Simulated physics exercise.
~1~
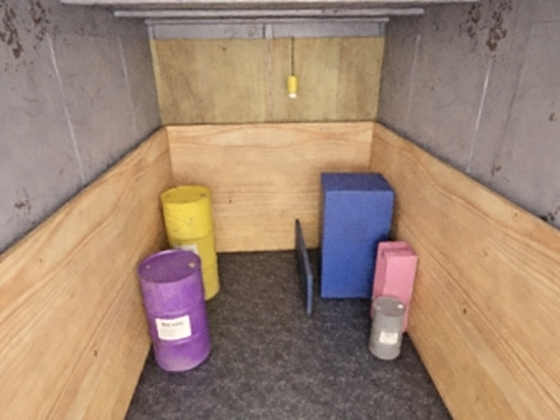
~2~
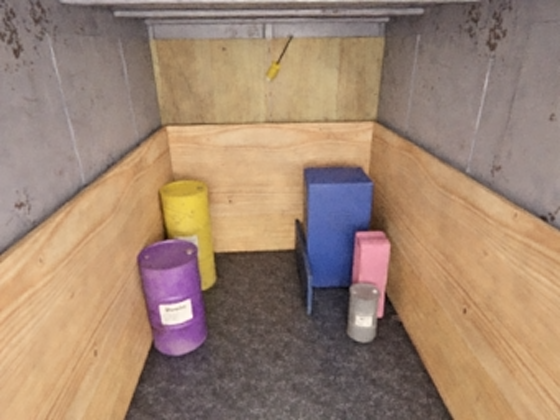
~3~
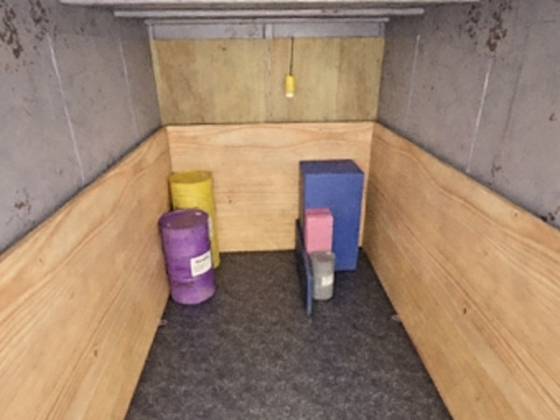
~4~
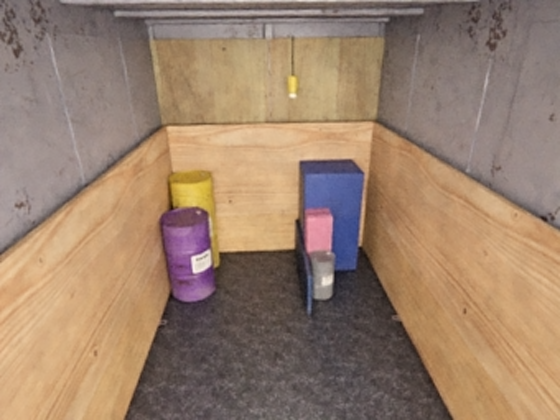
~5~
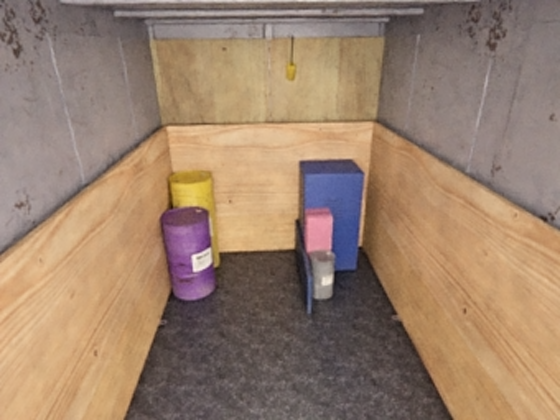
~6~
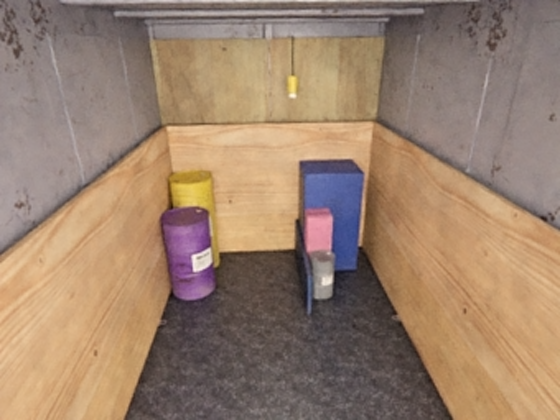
To begin with, a purple drum and a yellow drum stand on the left of a wood-lined load bay, while a tall blue appliance, a pink box and a small grey canister stand on the right, beyond a low blue board. The lamp above swings sharply as the items on the right slide left and towards the far end, and the drums shift back slightly. Everything then slides deeper into the bay, with the pink box and canister ending up close beside the board. After that the load stays put, all upright, while the yellow lamp keeps swaying.
